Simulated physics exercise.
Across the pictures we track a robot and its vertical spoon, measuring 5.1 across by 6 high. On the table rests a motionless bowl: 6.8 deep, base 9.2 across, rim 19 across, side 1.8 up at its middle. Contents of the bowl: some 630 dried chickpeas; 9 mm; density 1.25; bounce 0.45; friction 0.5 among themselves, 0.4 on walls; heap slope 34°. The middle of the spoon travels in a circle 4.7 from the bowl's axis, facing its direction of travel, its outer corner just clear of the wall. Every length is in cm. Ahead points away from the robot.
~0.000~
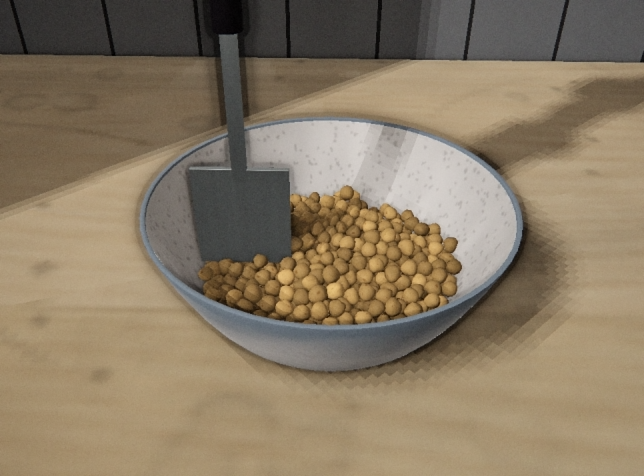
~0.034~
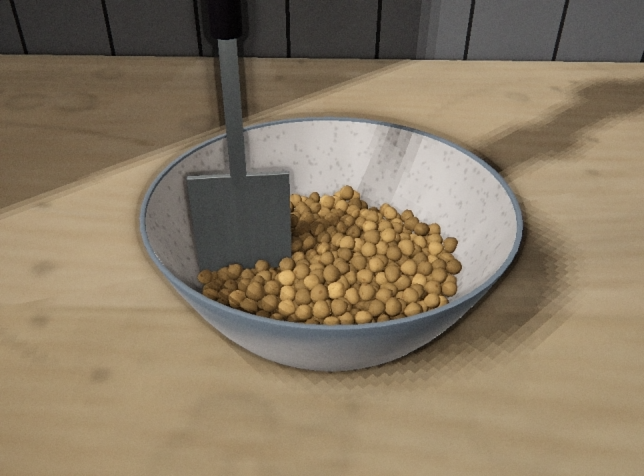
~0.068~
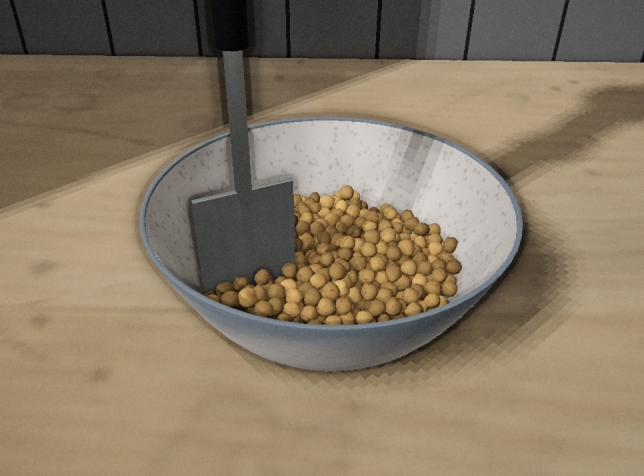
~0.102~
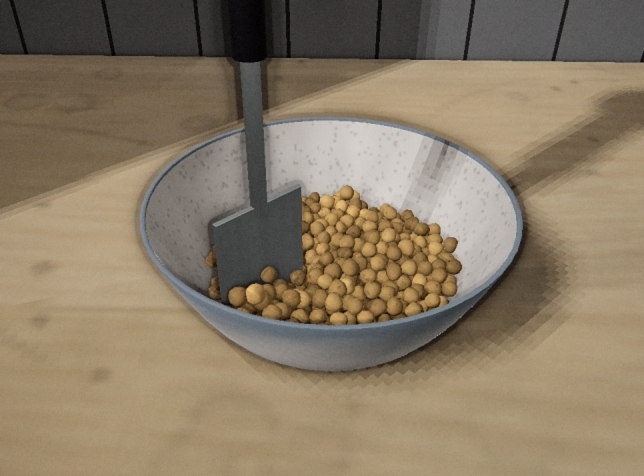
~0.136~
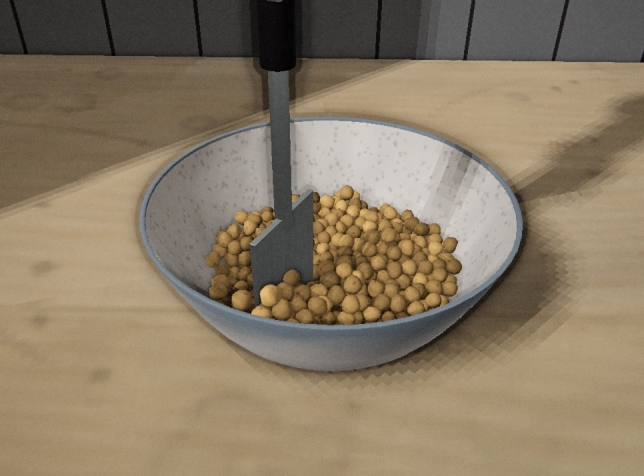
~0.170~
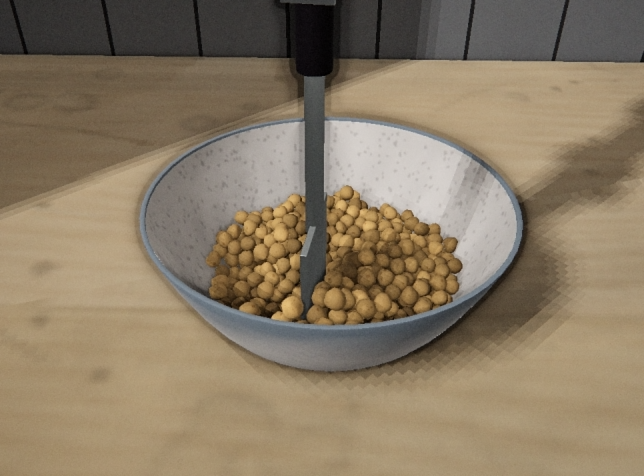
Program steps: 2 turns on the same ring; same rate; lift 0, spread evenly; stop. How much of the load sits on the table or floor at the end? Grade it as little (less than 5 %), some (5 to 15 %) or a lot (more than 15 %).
Grade: Some, 5 to 15 %.
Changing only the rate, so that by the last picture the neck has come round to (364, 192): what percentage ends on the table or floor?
Around 20 in a hundred.
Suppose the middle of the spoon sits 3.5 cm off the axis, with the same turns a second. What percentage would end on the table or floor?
That would give close to 0 per cent.
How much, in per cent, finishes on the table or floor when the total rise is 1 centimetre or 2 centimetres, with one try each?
Some 0 and some 0 per cent.
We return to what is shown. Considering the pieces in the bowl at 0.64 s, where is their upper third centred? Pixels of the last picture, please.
Look near (231, 228) for its middle.
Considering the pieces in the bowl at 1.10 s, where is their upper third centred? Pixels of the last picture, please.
The centre is roughly (378, 186).
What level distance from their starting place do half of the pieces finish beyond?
Level distance: About 5 cm.
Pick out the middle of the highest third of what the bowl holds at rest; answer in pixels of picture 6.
Looks like roughly (265, 286) to me.
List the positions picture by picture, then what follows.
In the first frame, spoon neck at (237, 142), 0° round; upper third of the load around (337, 259), from x 205 to 455, top at y 195; 627 in the bowl.
In the second frame, spoon neck at (236, 148), 8° round; upper third of the load around (334, 260), from x 205 to 455, top at y 195.
In the third frame, spoon neck at (241, 162), 26° round; upper third of the load around (334, 263), from x 210 to 455, top at y 195.
In the fourth frame, spoon neck at (257, 176), 44° round; upper third of the load around (334, 264), from x 215 to 455, top at y 195.
In the fifth frame, spoon neck at (282, 187), 63° round; upper third of the load around (339, 264), from x 215 to 455, top at y 195.
In the sixth frame, spoon neck at (314, 193), 81° round; upper third of the load around (352, 265), from x 215 to 455, top at y 195; 627 in the bowl.
By 0.64 s, 332° round, highest piece 8 above the table; 607 in the bowl, 14 on the table or floor, 6 in flight or on the tool.
By 1.10 s, 224° round, highest piece 8 above the table; 595 in the bowl, 27 on the table or floor, 5 in flight or on the tool.
By 1.53 s, 0° round, highest piece 7 above the table; 578 in the bowl, 49 on the table or floor.
By 2.23 s, 0° round, highest piece 6 above the table; 578 in the bowl, 49 on the table or floor.
Final count, 578 in the bowl, 49 on the table or floor. That is 8 % on the table or floor.
